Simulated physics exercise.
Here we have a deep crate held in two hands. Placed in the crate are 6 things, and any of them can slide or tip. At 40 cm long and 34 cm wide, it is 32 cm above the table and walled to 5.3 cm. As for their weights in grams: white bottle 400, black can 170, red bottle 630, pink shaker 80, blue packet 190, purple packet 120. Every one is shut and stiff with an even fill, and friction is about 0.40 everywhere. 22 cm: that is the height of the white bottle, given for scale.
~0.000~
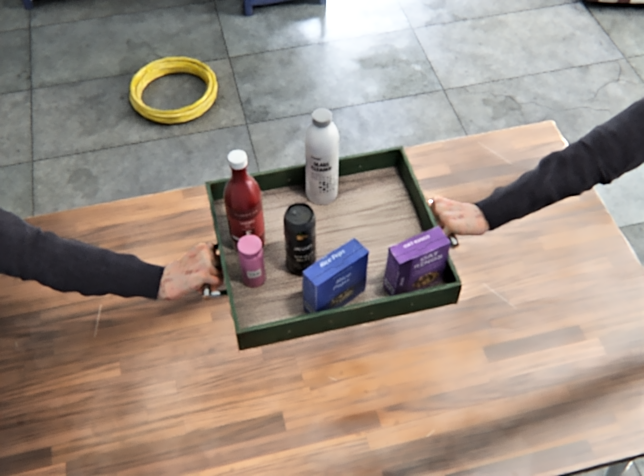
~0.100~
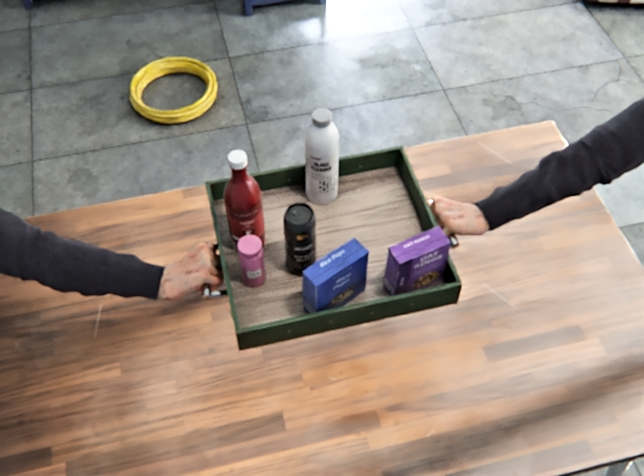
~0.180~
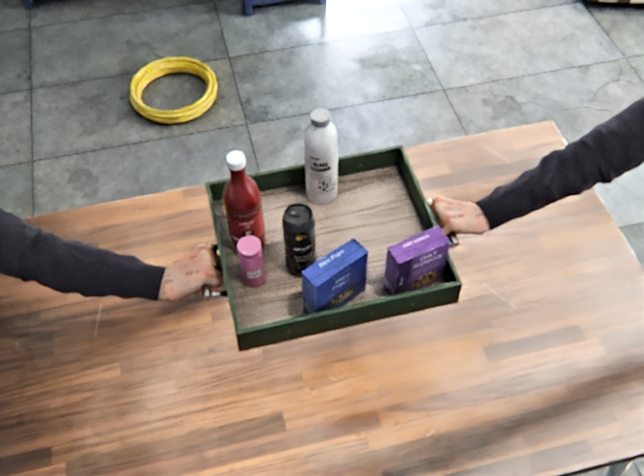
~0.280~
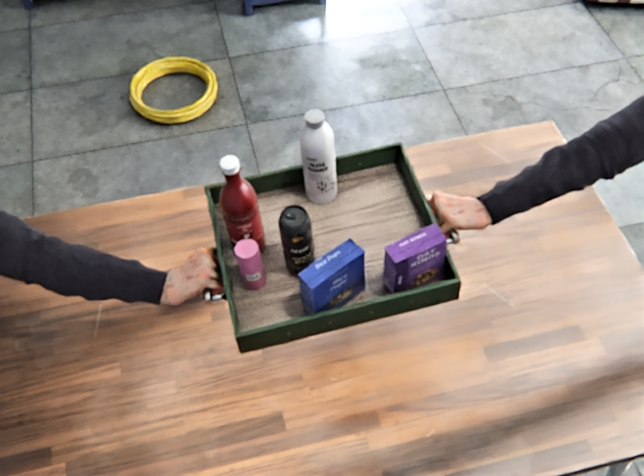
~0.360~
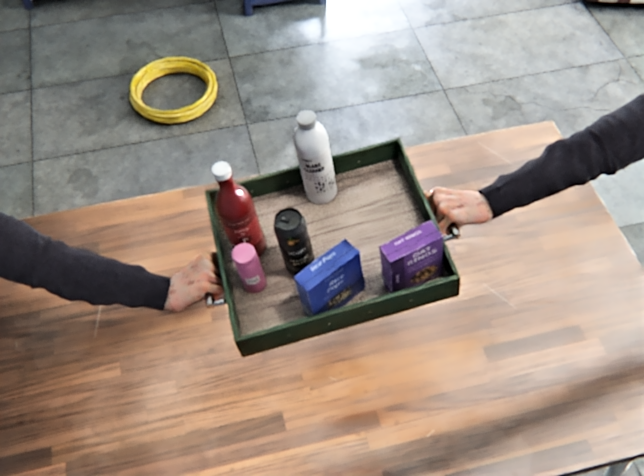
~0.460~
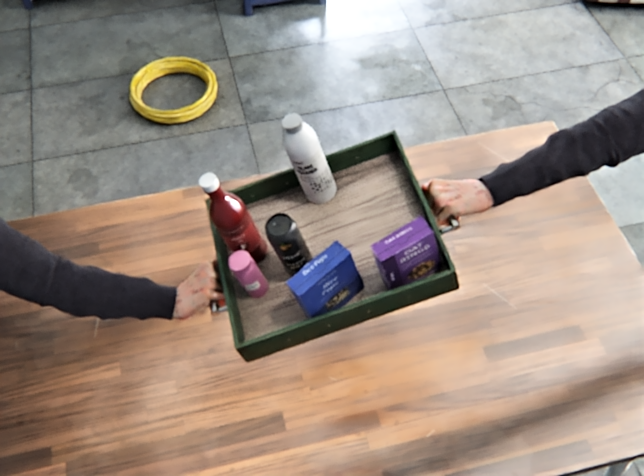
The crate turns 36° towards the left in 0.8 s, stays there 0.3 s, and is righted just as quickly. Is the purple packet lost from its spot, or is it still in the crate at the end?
It is still in the crate.
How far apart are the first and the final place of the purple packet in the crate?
Around 16 centimetres.
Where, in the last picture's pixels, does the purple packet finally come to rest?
It winds up close to (333, 282).
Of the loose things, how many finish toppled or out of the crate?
4 of them.
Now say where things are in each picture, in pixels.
The first picture shows crate level; purple packet (416, 265); white bottle (322, 157).
The second picture shows crate level; red bottle (243, 202); pink shaker (252, 262).
The third picture shows crate at 1°, left side down; blue packet (335, 281); white bottle (321, 157).
The fourth picture shows crate at 4°, left side down; black can (298, 242); red bottle (240, 206).
The fifth picture shows crate at 8°, left side down; pink shaker (250, 269); blue packet (331, 283).
The sixth picture shows crate at 15°, left side down; purple packet (407, 257); white bottle (307, 158).
After 0.76 s, crate at 34°, left side down; purple packet moved 3 cm near (372, 259); red bottle 34° off its base; white bottle 29° off its base.
After 0.96 s, crate at 36°, left side down; red bottle now out of the crate; purple packet moved 16 cm near (314, 293); white bottle on its side.
After 1.16 s, crate at 36°, left side down; purple packet moved 16 cm near (315, 293); white bottle on its side; black can 63° off its base.
After 1.66 s, crate at 13°, left side down; purple packet moved 16 cm near (326, 286); white bottle on its side; black can 63° off its base.
In the end (2.5 s), out of the crate, red bottle; toppled in the crate, white bottle, black can and pink shaker; not toppled but over 5 cm from the start, blue packet and purple packet. In the last view, purple packet near (333, 282).
